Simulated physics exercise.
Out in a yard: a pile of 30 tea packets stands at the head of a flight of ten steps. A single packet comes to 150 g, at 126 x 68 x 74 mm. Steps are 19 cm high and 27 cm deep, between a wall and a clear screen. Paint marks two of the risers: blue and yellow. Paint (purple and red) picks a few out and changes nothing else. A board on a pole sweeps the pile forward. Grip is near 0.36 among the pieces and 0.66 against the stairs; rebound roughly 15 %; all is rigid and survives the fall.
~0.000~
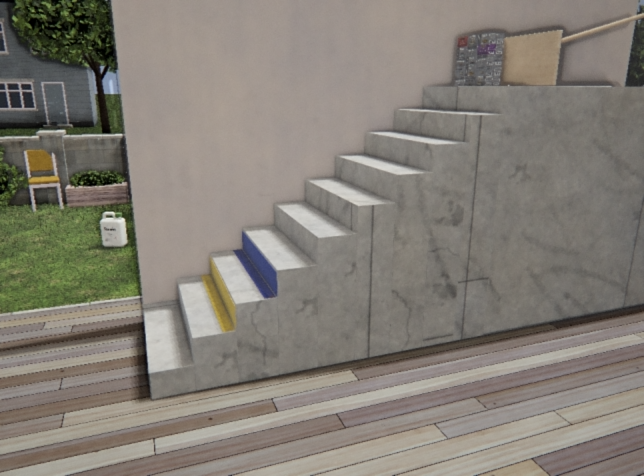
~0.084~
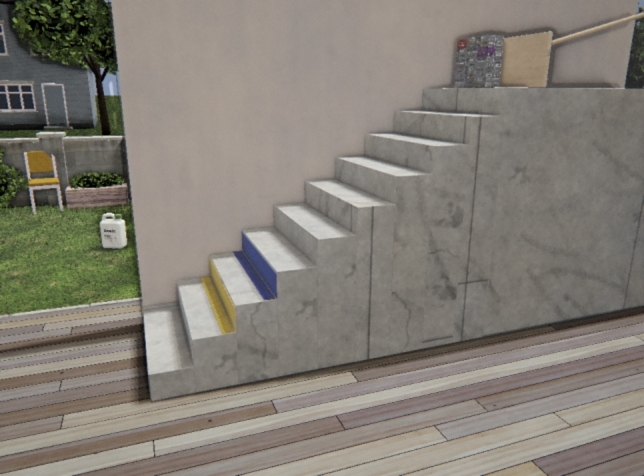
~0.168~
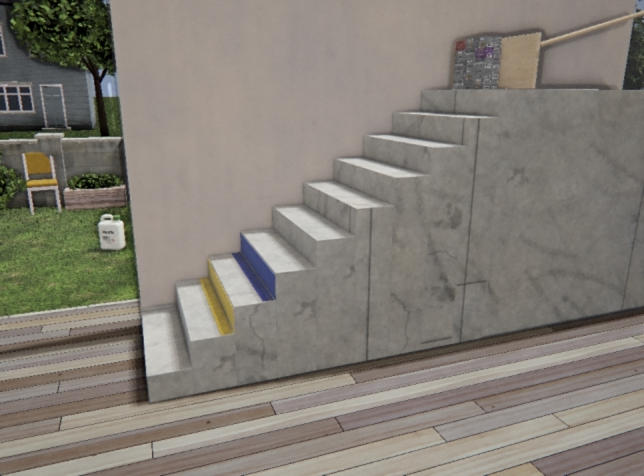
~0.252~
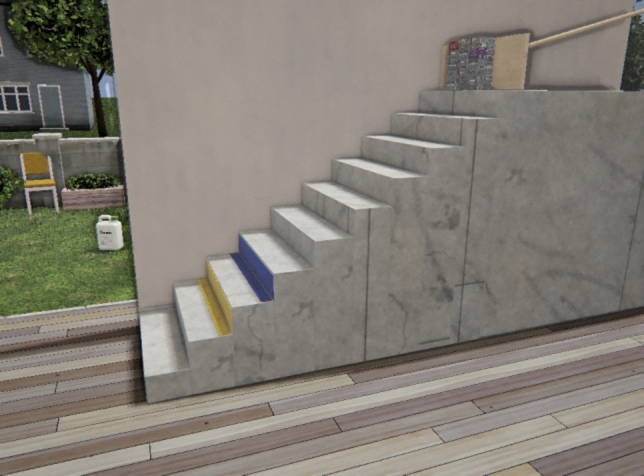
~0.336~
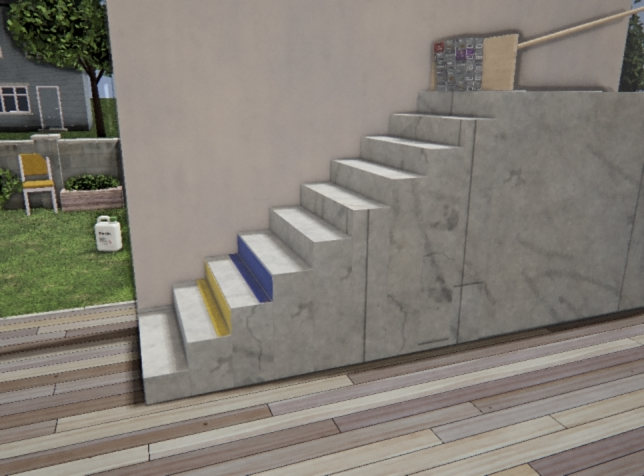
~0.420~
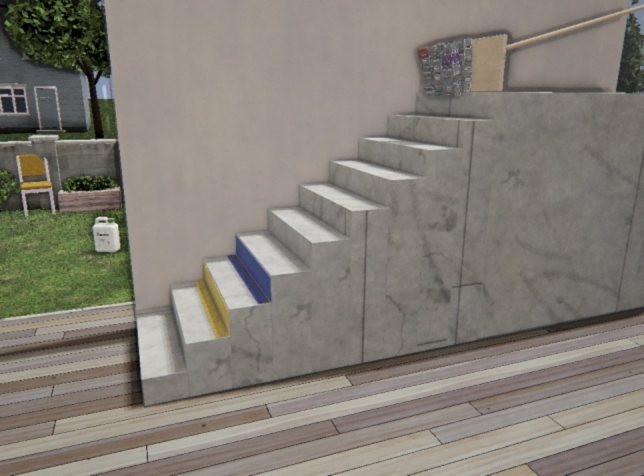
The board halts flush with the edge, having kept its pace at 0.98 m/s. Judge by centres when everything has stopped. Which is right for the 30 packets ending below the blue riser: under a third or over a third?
The part is under a third.
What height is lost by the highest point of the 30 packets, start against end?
Some 42 cm lower.
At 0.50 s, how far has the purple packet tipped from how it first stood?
Some 15°.
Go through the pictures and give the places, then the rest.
In the first picture (we follow the side turned to the camera), board (560, 42) 43 cm from the edge; blue riser, near end, (266, 293); yellow riser, near end, (226, 325); red packet (462, 42); purple packet (482, 50); no piece has moved.
Board (550, 43) 35 cm from the edge; purple packet (482, 51), in the second picture.
Board (539, 44) 26 cm from the edge; red packet (460, 46), in the third picture.
Board (527, 45) 18 cm from the edge; red packet (454, 46) displaced 48 mm; purple packet (474, 53) displaced 44 mm; 30 stirred so far, in the fourth picture.
Board (516, 45) 10 cm from the edge; red packet (439, 47) tipped 10°; purple packet (461, 55) tipped 4°; steepest lean 10°, the packet at (439, 57); 30 stirred so far, in the fifth picture.
Board (505, 46) 23 mm from the edge; blue riser, near end, (260, 298); yellow riser, near end, (219, 331); red packet (423, 54) tipped 15°, 40 mm lower; purple packet (447, 60) tipped 10°, 31 mm lower; steepest lean 16°, the packet at (427, 73); 30 stirred so far, in the sixth picture.
Around 0.50 s, none of the 30 packets below the blue riser, 30 disturbed; red packet tipped 18°, 14 cm lower; purple packet tipped 16°, 12 cm lower.
Around 0.70 s, none of the 30 packets below the blue riser, 30 disturbed; red packet upside down; purple packet tipped 60°, 28 cm lower.
Around 1.04 s, none of the 30 packets below the blue riser, 30 disturbed; purple packet on its side; red packet on its side.
Around 1.74 s, 5 of the 30 packets below the blue riser; red packet on its side; purple packet on its side.
Finally (2.7 s), 5 of the 30 packets below the blue riser; red packet on its side; purple packet on its side. That is 17 per cent. Seen by the last camera, middles, red packet near (180, 285), purple packet near (301, 218).
